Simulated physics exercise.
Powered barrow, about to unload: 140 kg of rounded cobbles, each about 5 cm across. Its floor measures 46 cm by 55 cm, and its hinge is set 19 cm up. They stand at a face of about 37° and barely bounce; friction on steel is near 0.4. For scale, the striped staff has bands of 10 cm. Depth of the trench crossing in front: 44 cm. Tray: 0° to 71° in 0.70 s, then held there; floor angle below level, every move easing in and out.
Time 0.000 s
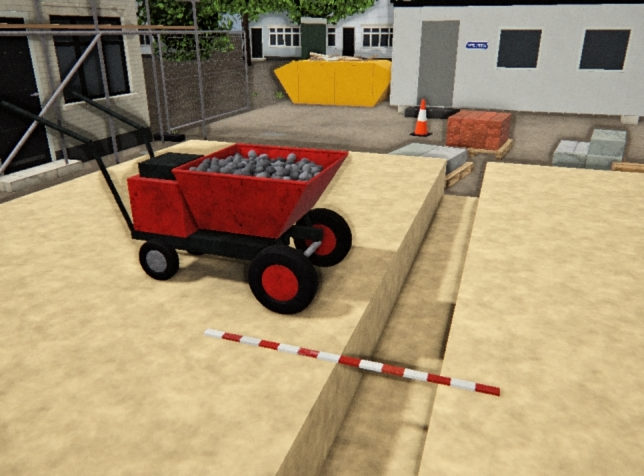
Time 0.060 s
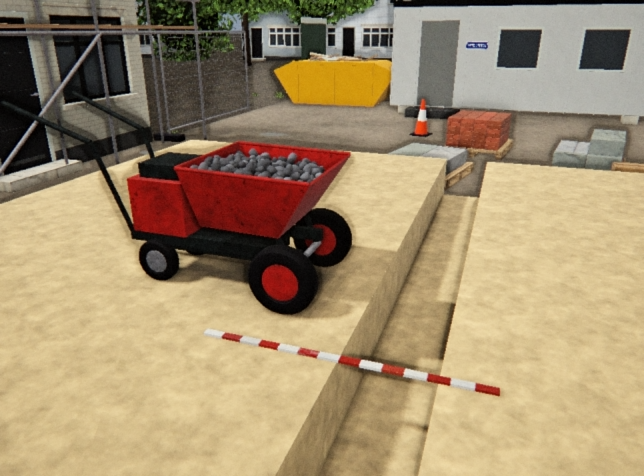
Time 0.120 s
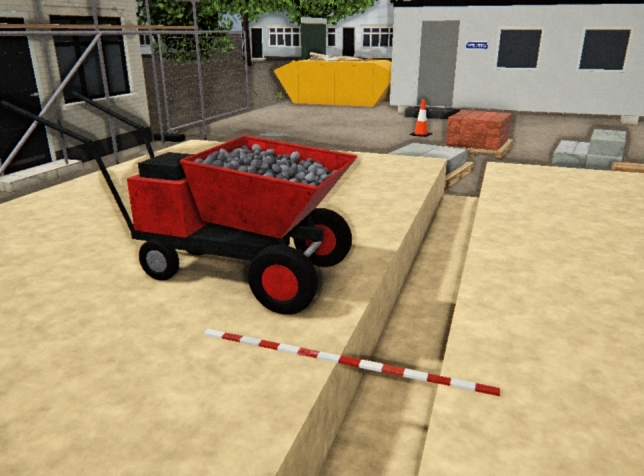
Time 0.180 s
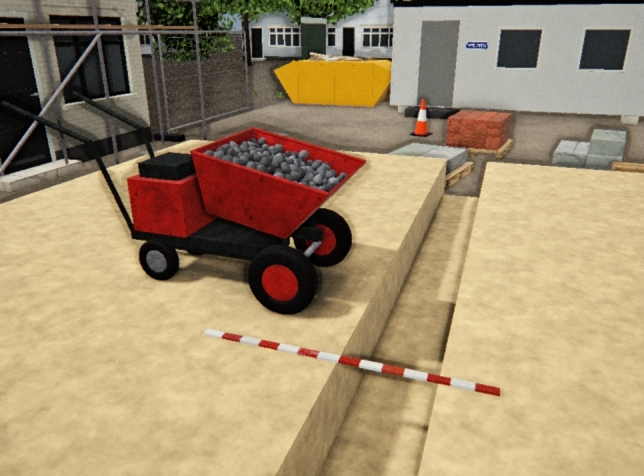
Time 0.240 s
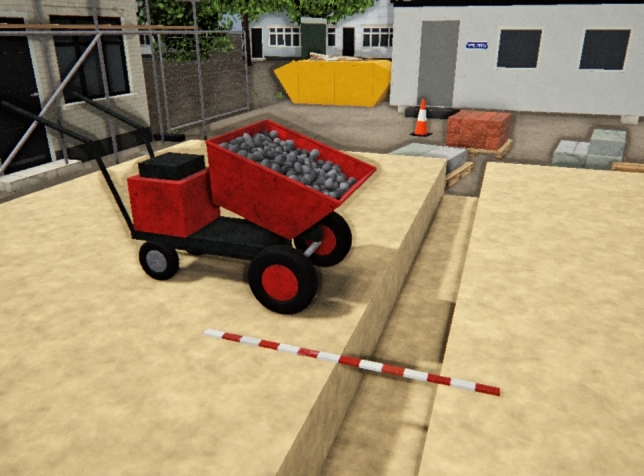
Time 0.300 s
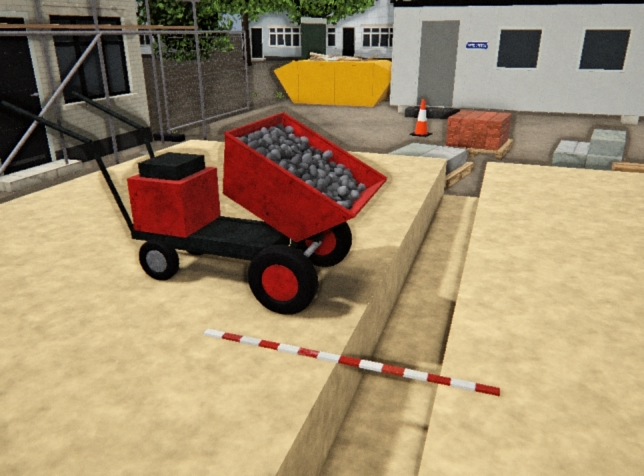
A small red powered barrow stood still beside a trench while its tray, loaded with grey stones, slowly tilted forward to the right, its back end rising well clear of the black frame.
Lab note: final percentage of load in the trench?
Approx. 72 %.
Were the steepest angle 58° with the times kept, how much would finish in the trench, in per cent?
Around 30 per cent would finish in the trench.
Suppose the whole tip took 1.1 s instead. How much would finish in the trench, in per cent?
I'd put it at roughly 80 per cent.
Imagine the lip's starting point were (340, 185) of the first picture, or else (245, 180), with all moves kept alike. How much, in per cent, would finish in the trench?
That gives roughly 45 per cent and roughly 80 per cent.
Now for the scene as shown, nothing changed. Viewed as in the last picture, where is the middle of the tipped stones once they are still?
The stones end up centred near (427, 360).
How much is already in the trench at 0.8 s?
25 per cent or so by then.
After 0.5 s the floor is at 59°; 100 % in the tray; the foremost stones are at (387, 237).
After 0.8 s the floor is at 71°; 70 % in the tray, 26 % in the trench, 4 % past the trench; the foremost stones are at (470, 324).
After 1.1 s the floor is at 71°; 34 % in the tray, 41 % in the trench, 26 % past the trench; the foremost stones are at (617, 332).
After 3.1 s the floor is at 71°; 2 % in the tray, 72 % in the trench, 26 % past the trench; the foremost stones are past the picture's edge.
